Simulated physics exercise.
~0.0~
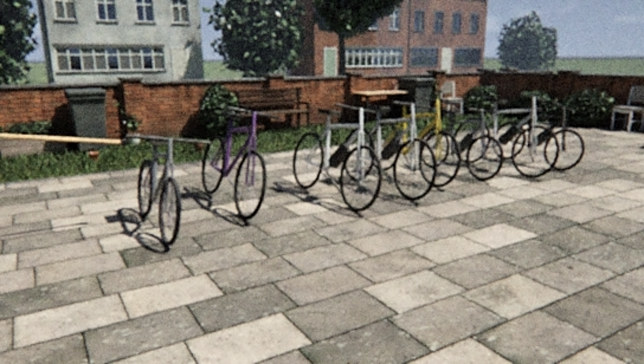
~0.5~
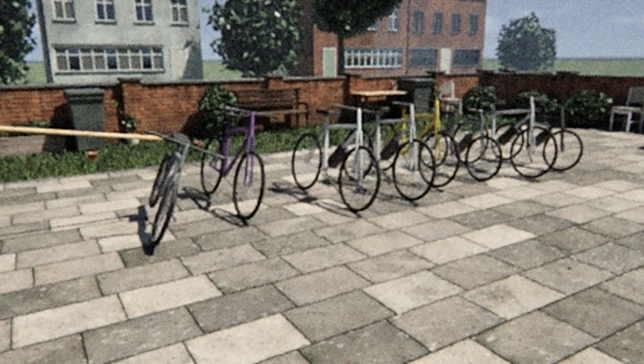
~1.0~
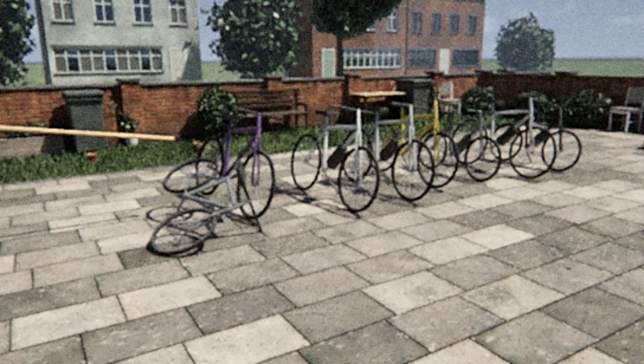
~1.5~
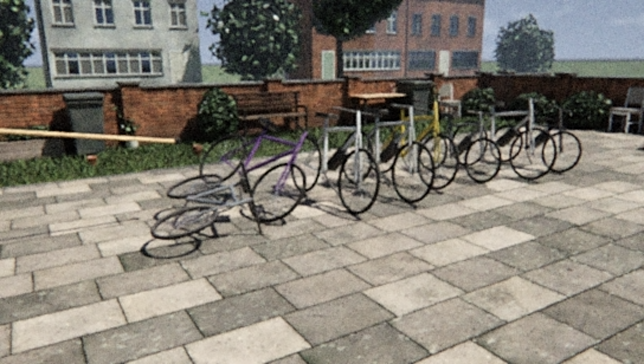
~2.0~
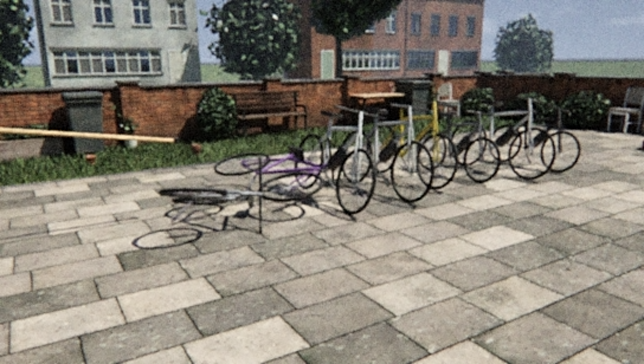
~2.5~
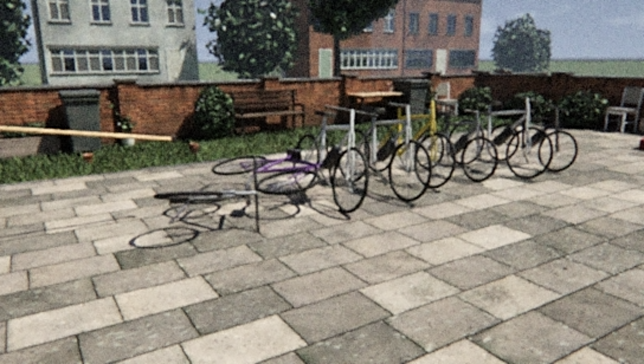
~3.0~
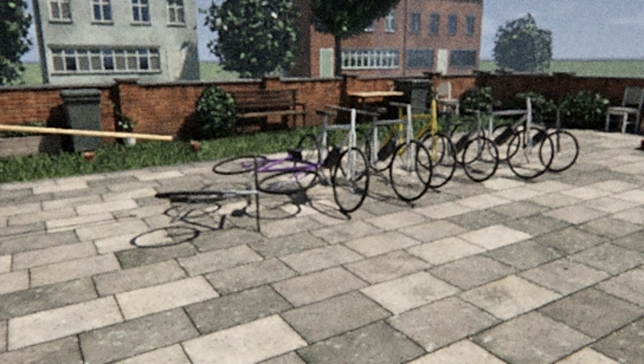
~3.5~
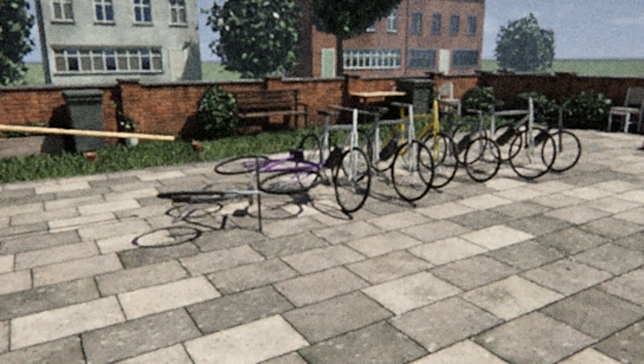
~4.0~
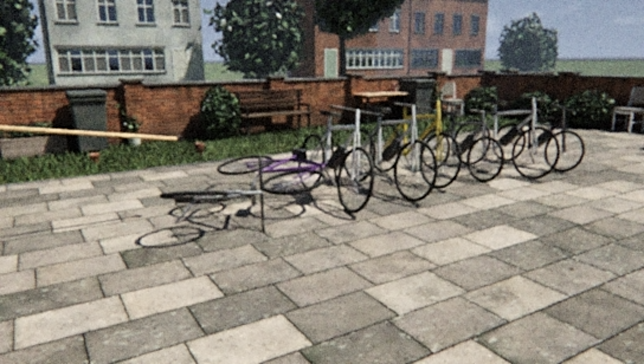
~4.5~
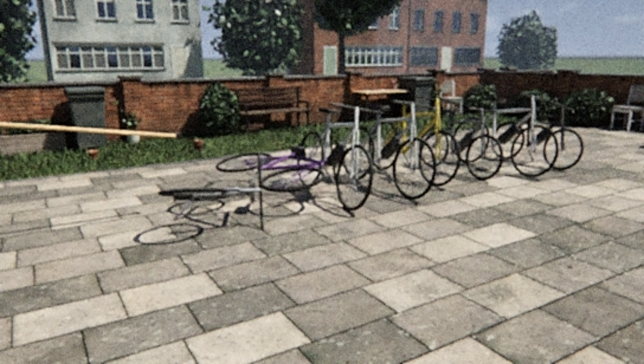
A pale wooden pole reaches in from the left across a paved yard, seen from slightly above by a gently swaying camera, toward a row of parked bicycles. Behind them are a strip of grass, a low brick wall, a bench, and pale and red-brick buildings. The pole moves right, and the nearest grey bicycle tips rightward toward its purple neighbour. The purple one then goes over as well, and both sink almost flat to the paving. The toppling stops there, with the yellow bicycle and the other grey ones still standing to the right.
